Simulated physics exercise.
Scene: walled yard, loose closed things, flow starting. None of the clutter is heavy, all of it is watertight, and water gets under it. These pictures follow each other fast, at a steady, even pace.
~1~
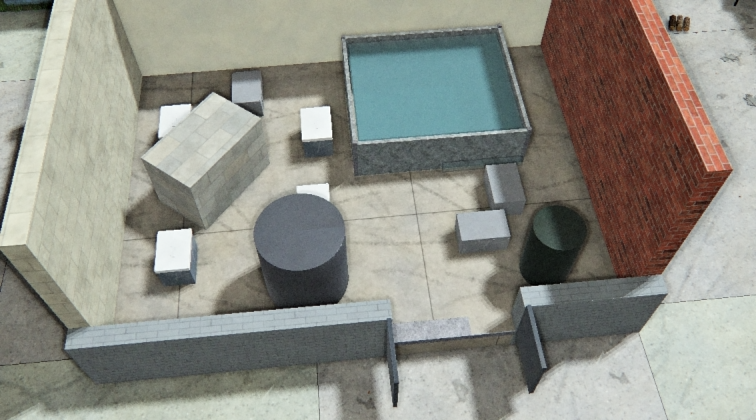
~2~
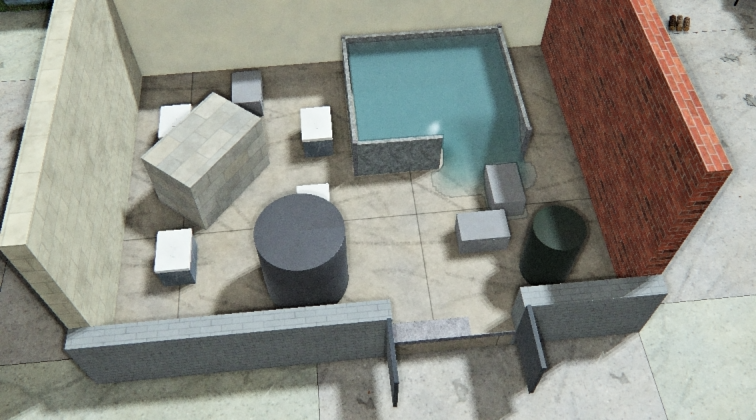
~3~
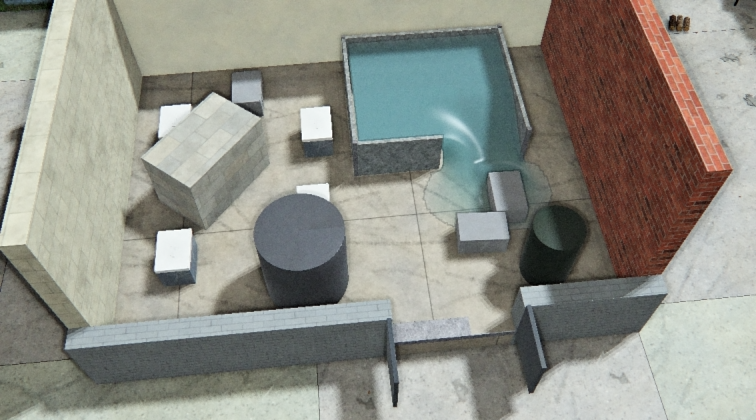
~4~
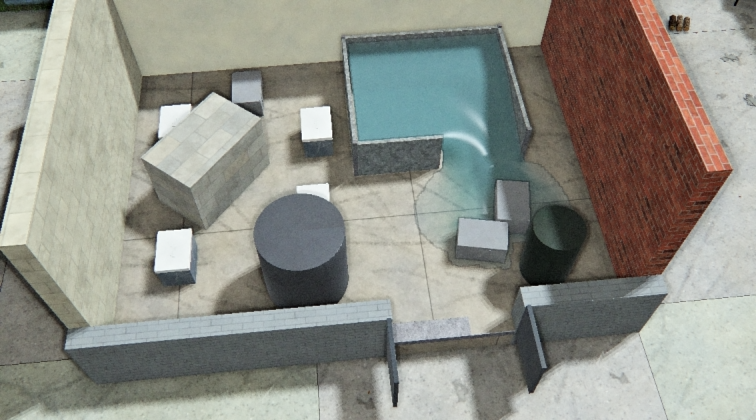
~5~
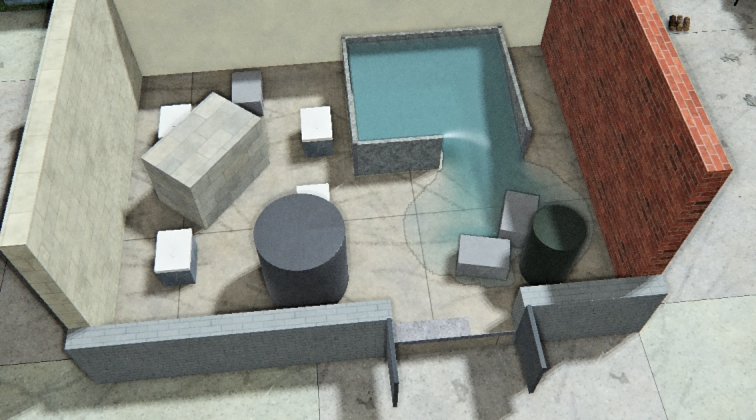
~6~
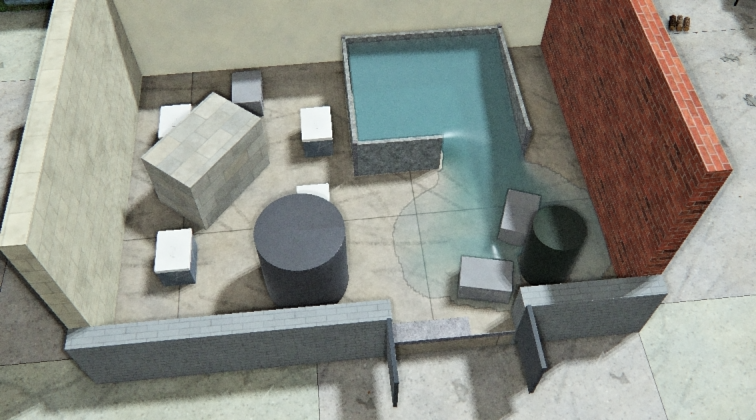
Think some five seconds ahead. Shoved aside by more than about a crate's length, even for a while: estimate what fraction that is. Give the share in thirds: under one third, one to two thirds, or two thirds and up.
Under one third.
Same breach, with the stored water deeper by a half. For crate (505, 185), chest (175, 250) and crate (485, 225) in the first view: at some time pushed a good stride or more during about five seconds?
In the order you named them: Went past the threshold, stayed within the threshold, went past the threshold.
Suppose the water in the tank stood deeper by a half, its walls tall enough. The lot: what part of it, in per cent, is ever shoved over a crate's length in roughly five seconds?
Something like 30 in a hundred of them.
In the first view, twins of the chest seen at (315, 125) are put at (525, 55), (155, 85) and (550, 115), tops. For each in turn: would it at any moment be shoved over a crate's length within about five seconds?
One by one: Hardly budges; hardly budges; knocked well away.
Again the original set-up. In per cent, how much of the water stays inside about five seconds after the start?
It comes out at 74 parts in a hundred.
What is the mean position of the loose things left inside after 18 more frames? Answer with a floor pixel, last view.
Mean position: About (290, 182).
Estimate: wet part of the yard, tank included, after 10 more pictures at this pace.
It comes to some 40 in a hundred.
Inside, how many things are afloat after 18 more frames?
Well, I'd say 1.
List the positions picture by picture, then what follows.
The first frame shows a crate at (483, 225) rests on the ground; a crate at (506, 183), on the bottom; 0 of 7 have shifted.
The second frame shows a crate at (483, 225) rests on the ground; a crate at (506, 183), on the bottom; 0 of 7 have shifted.
The third frame shows a crate at (483, 226), on the bottom; a crate at (508, 190) rests on the ground, close to its start; 1 of 7 have shifted.
The fourth frame shows a crate at (483, 234) rests on the ground, close to its start; a crate at (513, 200) rests on the ground, close to its start; 2 of 7 have shifted.
The fifth frame shows a crate at (485, 251), on the bottom, a stride from its start; a crate at (520, 213), on the bottom, a stride from its start; 2 of 7 have shifted.
The sixth frame shows a crate at (487, 274), on the bottom, a stride from its start; a crate at (521, 212) rests on the ground, a stride from its start; 2 of 7 have shifted.
A moment on, 2 of 7 are well off their spots; 1 afloat.
Next, 2 of 7 are well off their spots; 1 afloat.
Later, 2 of 7 are well off their spots; 1 afloat.
In the end, 2 of 7 are well off their spots, and 2 have been at some point; 1 afloat.
